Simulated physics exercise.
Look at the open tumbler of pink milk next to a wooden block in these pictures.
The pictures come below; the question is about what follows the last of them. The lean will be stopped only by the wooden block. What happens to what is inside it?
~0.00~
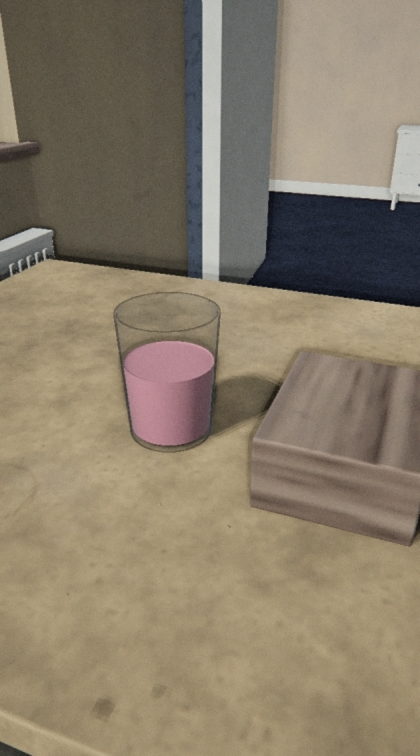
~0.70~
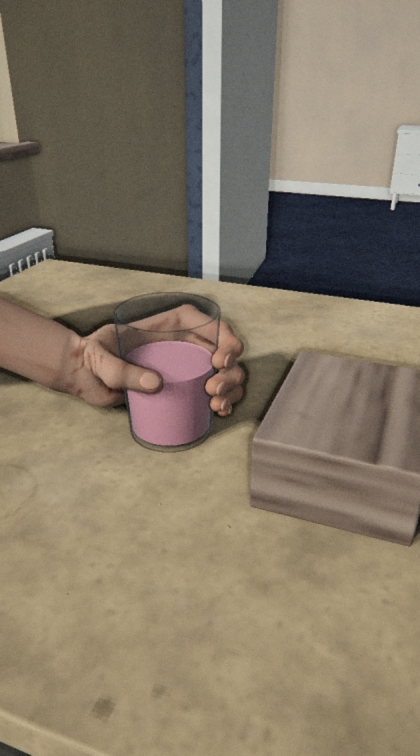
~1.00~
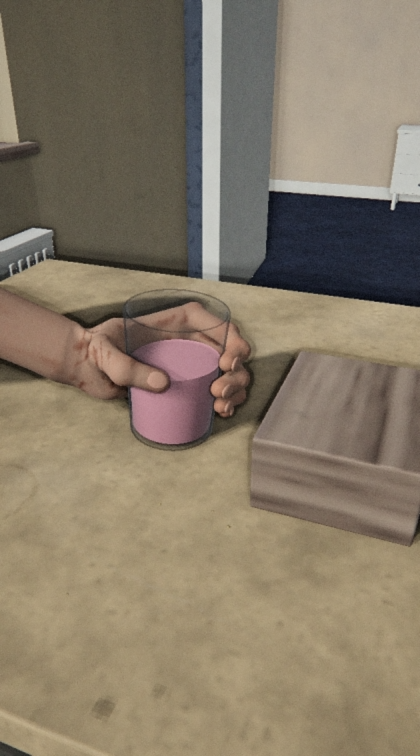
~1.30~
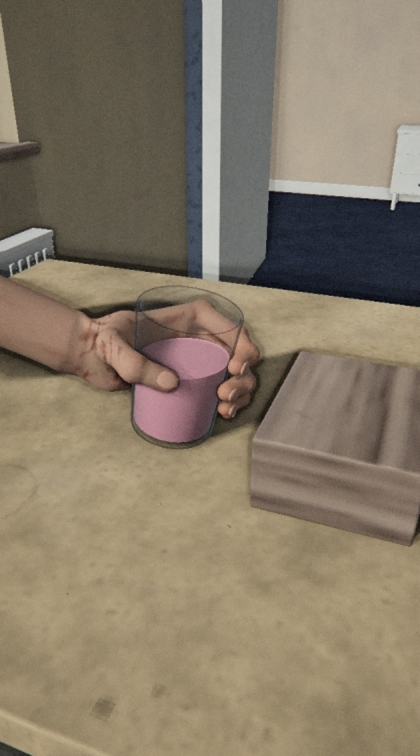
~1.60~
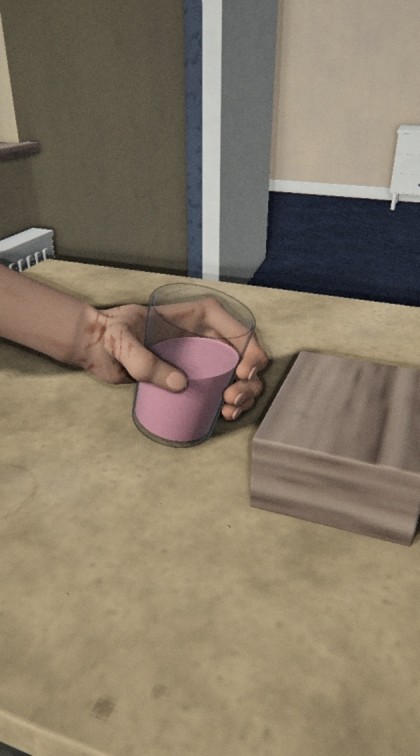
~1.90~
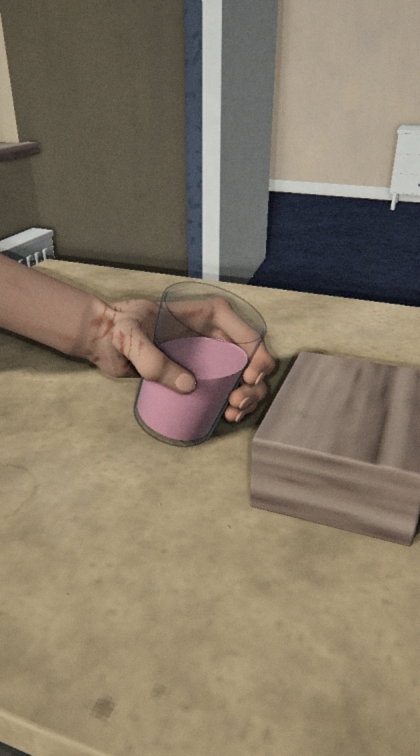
It sheds nothing.
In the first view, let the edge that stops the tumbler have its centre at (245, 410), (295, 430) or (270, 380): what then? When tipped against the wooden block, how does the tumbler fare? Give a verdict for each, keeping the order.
In the listed order: Nothing escapes, some escapes, nothing escapes.
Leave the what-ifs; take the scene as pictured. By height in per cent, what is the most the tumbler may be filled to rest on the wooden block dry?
Roughly 70 per cent.
Around 2.5 s, the tumbler leans by about 30°; none is lost.
Around 3.1 s, the tumbler leans by about 35°; none is lost.
Around 4.5 s, the tumbler leans by about 40°, against the wooden block; none is lost.
